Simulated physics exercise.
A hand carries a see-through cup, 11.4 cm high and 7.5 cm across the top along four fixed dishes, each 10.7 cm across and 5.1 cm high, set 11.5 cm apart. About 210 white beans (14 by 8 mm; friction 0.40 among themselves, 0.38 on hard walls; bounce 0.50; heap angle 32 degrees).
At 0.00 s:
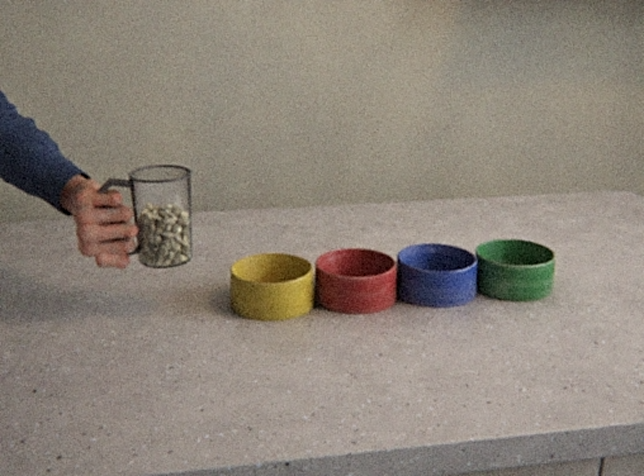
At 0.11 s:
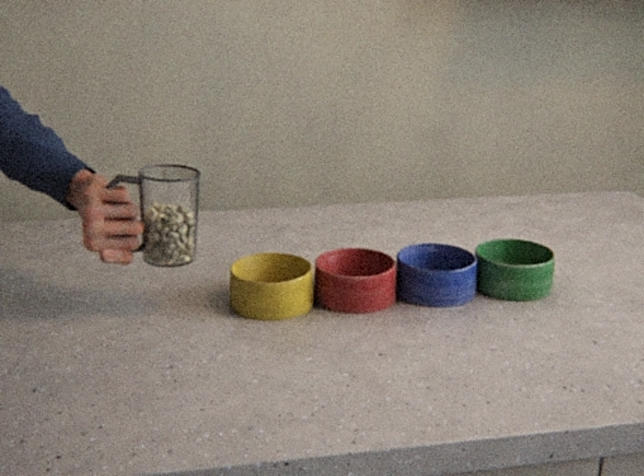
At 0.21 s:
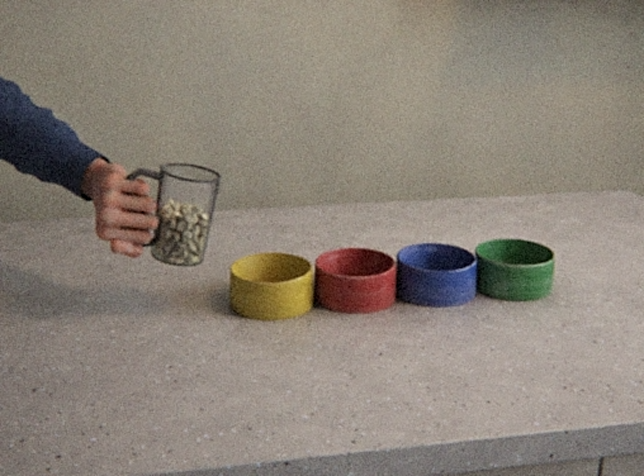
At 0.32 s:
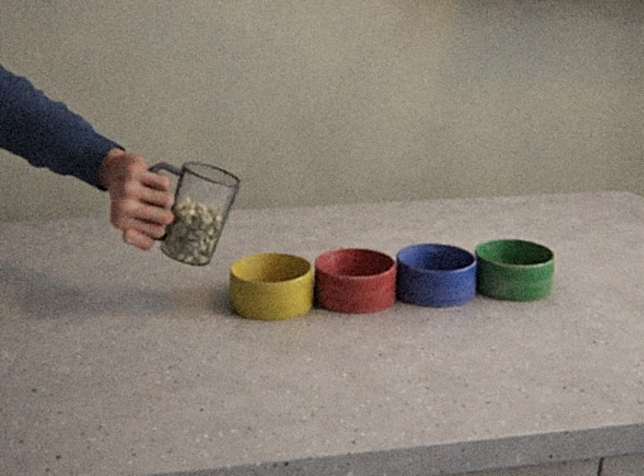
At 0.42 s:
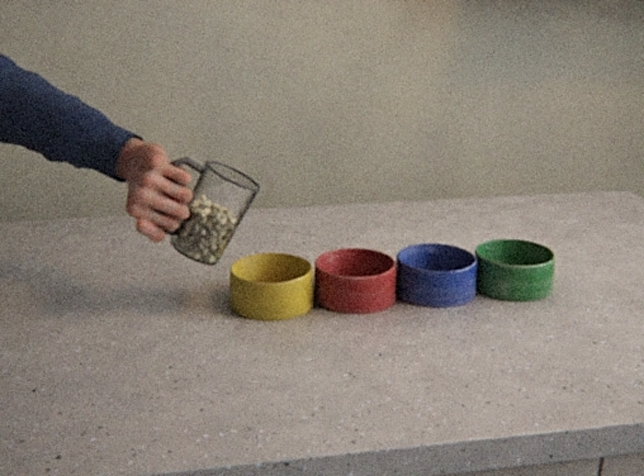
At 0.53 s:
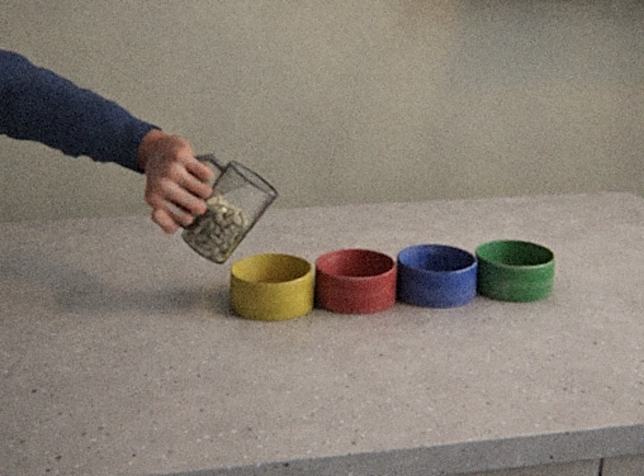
The clip opens with a hand at the left holding a see-through cup of pale beans upright above a grey counter, beside a row of yellow, red, blue and green dishes. The hand moves the cup rightward while tilting it steadily to the right, until it leans above the yellow dish, beans still inside.
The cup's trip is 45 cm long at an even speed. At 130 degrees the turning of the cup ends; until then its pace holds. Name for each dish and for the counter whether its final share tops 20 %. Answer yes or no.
Red: No, blue: Yes, green: No, yellow: No, counter: No.
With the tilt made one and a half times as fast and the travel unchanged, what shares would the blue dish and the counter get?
Blue 0; counter 0.
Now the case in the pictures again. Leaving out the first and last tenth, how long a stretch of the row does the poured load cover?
Roughly 6 cm.
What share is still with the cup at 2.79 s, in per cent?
Roughly 0 per cent.
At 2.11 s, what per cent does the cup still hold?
Roughly 0 per cent.
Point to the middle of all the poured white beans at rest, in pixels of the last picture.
Around (441, 280).
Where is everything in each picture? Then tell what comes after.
In the first picture, cup at (163, 217), tilt 0 degrees, lip at (190, 172), moved 0.0 cm; middle of the pieces at (164, 238); yellow dish at (272, 268); red dish at (356, 263); blue dish at (437, 257); green dish at (515, 252).
In the second picture, cup at (169, 216), tilt 4 degrees, lip at (199, 173), moved 0.8 cm; middle of the pieces at (169, 237).
In the third picture, cup at (184, 215), tilt 12 degrees, lip at (220, 177), moved 2.7 cm; middle of the pieces at (180, 235).
In the fourth picture, cup at (199, 214), tilt 20 degrees, lip at (240, 182), moved 4.6 cm; middle of the pieces at (192, 234).
In the fifth picture, cup at (213, 214), tilt 28 degrees, lip at (259, 188), moved 6.4 cm; middle of the pieces at (203, 232).
In the sixth picture, cup at (228, 214), tilt 37 degrees, lip at (277, 194), moved 8.3 cm; middle of the pieces at (216, 231); yellow dish at (272, 269); red dish at (356, 263); blue dish at (437, 258); green dish at (515, 253). The cup turns about 80 degrees a second and travels 18 cm a second.
Then, at 1.48 s, tilt 111 degrees; cup holds 95 %, red 5 %.
After 2.11 s, tilt 130 degrees; cup holds 0 %, red 5 %, blue 95 %.
Then, at 2.79 s, tilt 130 degrees; cup holds 0 %, red 5 %, blue 95 %.
At rest (3.1 s), red 5 %, blue 95 %, green 0 %, yellow 0 %, counter 0 %.
